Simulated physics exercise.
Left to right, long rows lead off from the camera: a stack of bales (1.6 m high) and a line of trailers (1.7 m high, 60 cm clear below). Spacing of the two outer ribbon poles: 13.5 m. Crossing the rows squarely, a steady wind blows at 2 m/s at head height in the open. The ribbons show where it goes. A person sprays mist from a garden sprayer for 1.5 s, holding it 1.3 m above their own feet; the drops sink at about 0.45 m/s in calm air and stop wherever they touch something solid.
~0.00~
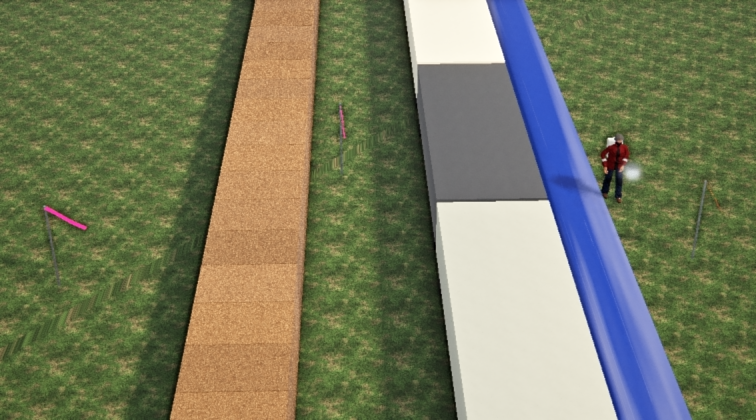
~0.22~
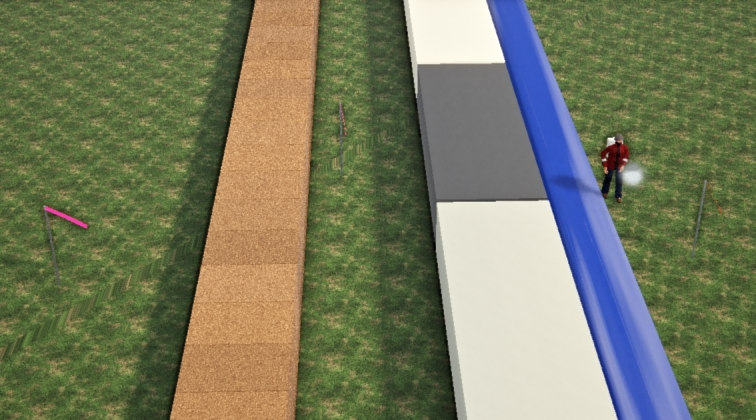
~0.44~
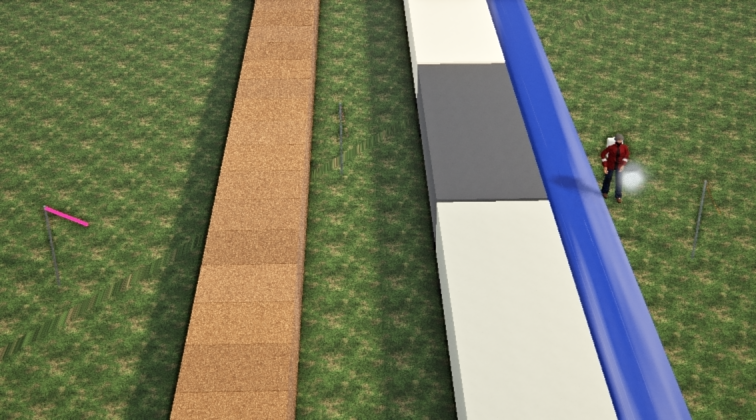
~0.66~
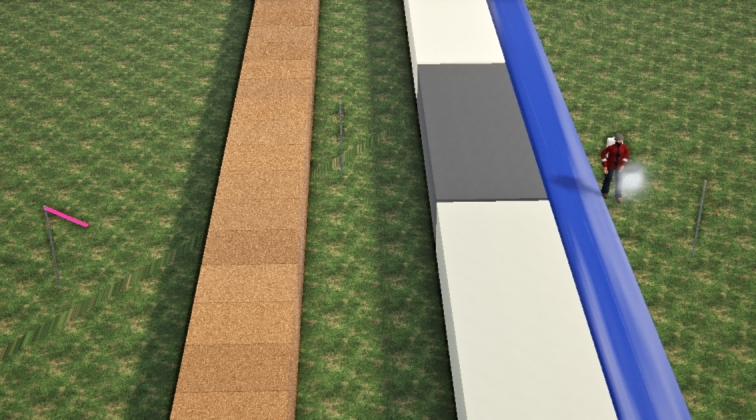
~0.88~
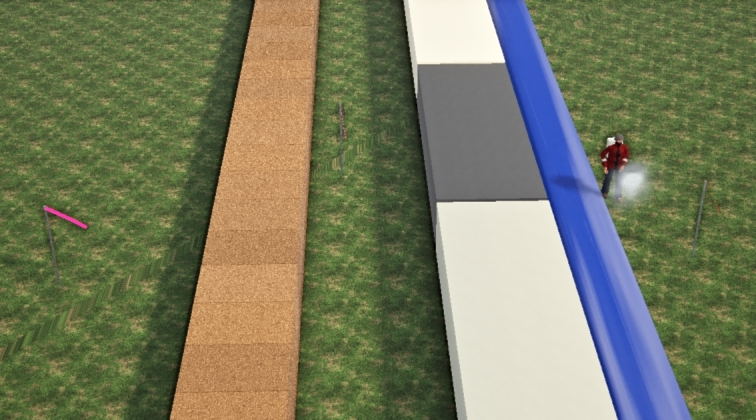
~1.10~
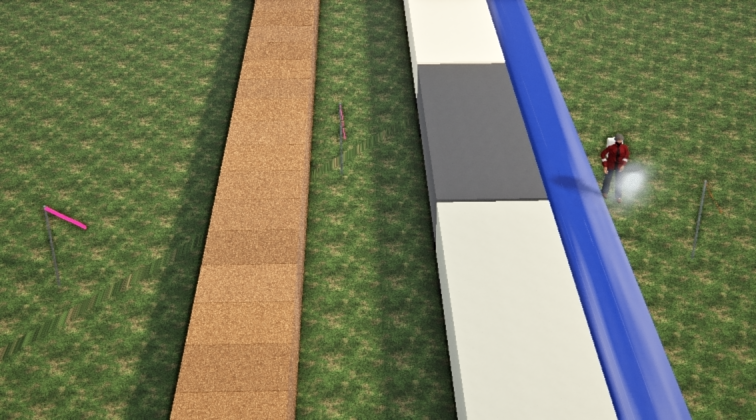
A green grassy field is seen from high above, looking down along long parallel rows. A brown row of bales stands left of centre and a white-and-dark-grey row edged in blue to the right, with thin poles around them, a pink ribbon at far left, and a person in red beyond the blue. The camera stays still as pale mist beside the person spreads slightly, while the middle pole's small ribbon shifts and the left one barely moves.
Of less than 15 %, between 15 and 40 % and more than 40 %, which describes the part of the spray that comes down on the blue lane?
The part of the spray that comes down on the blue lane is over 40 %.
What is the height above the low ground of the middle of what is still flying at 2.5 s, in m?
The middle is at about 0.6 m above the low ground.
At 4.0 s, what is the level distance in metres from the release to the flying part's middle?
It is around 0.5 m.
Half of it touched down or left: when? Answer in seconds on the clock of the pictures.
At about 3.6 s.
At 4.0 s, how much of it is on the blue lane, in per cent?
I'd put it at about 45 percent.
After 2.5 s, 10 % lies on the blue lane; 13 % has touched down or left; the middle of what still flies is 0.6 m above the low ground, near (615, 199).
After 4.0 s, 47 % lies on the blue lane; 61 % has touched down or left; the middle of what still flies is 0.4 m above the low ground, near (601, 206).
After 8.0 s, 71 % lies on the blue lane; 97 % has touched down or left.
After 20.0 s, 72 % lies on the blue lane; 100 % has touched down or left.
After 45.0 s, 72 % lies on the blue lane; 100 % has touched down or left.
